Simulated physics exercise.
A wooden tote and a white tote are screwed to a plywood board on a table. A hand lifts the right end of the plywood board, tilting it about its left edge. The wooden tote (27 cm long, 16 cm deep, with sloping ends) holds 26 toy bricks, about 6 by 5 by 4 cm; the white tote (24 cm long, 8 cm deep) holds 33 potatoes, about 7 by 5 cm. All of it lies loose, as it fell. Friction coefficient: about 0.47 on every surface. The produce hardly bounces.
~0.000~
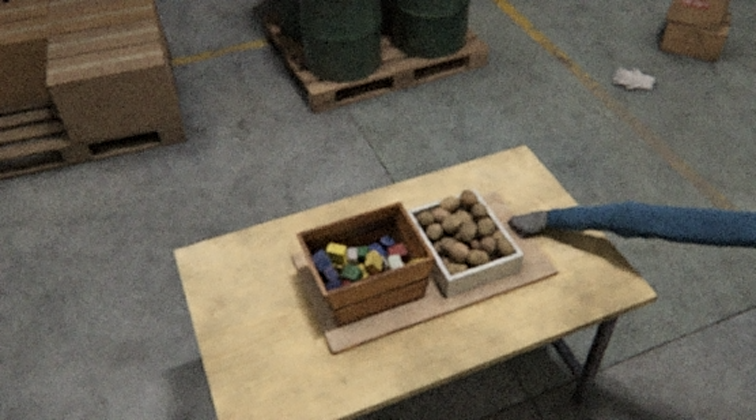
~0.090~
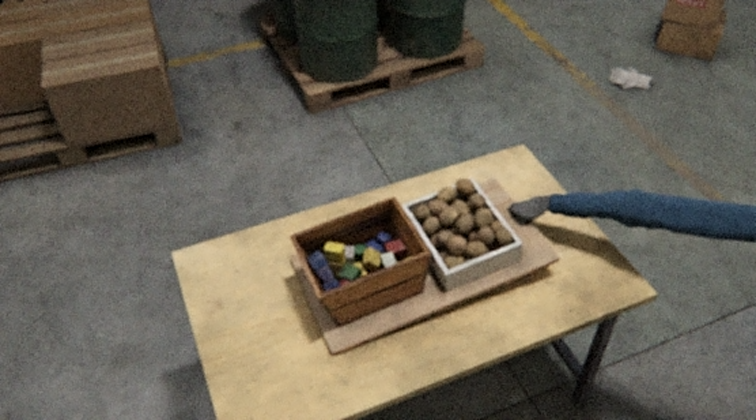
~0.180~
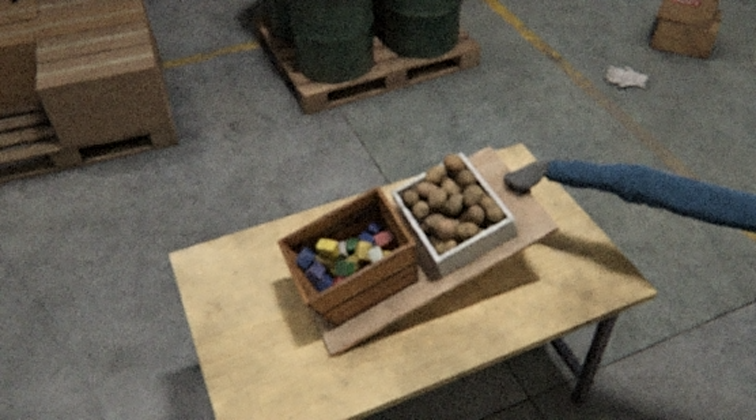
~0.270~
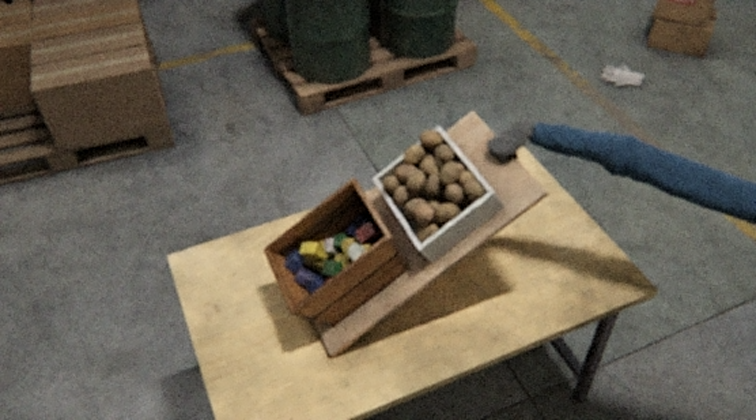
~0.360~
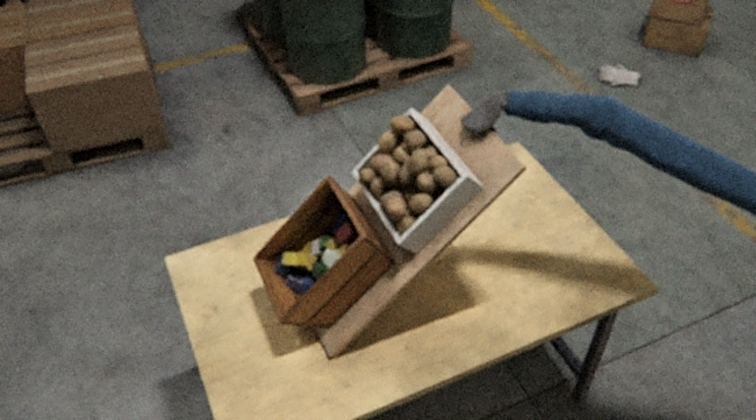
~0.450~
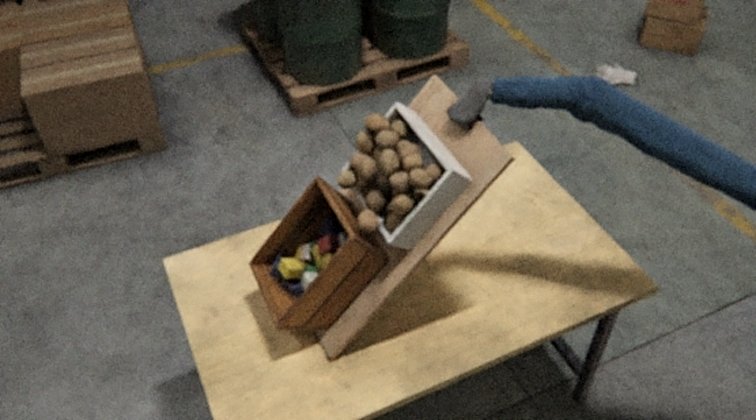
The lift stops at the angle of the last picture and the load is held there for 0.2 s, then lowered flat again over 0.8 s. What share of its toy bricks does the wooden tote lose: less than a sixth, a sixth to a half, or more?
The wooden tote loses under a sixth of its toy bricks.
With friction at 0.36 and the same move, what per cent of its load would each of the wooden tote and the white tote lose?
In that case wooden tote 0, white tote 30 per cent.
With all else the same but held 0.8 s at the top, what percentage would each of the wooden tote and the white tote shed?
In that case wooden tote 0, white tote 40 per cent.
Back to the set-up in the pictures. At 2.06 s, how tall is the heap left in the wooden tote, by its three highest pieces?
Roughly 12 cm high.
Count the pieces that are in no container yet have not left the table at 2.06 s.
Roughly 8.
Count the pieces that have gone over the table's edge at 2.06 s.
Roughly 5.
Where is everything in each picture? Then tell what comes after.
In the first picture (places track the rim corner closest to us here; the camera moves round a little), wooden tote (327, 293); white tote (452, 278); tipped 0°; all still inside.
In the second picture, wooden tote (321, 296); white tote (449, 272); tipped 5°.
In the third picture, wooden tote (308, 301); white tote (440, 258); tipped 16°.
In the fourth picture, wooden tote (293, 310); white tote (422, 246); tipped 30°.
In the fifth picture, wooden tote (282, 319); white tote (401, 240); tipped 41°.
In the sixth picture, wooden tote (278, 324); white tote (391, 239); tipped 46°; all still inside.
After 0.71 s, tilt 45°; the wooden tote has all 26 and the white tote is down by 9 of 33.
After 1.03 s, tilt 25°; the wooden tote has all 26 and the white tote is down by 13 of 33.
After 1.48 s, tilt 0°; the wooden tote has all 26 and the white tote is down by 13 of 33.
Final count (at 2.06 s), the wooden tote has all 26 and the white tote is down by 13 of 33. Asked share, 0 of 26, 0 per cent.
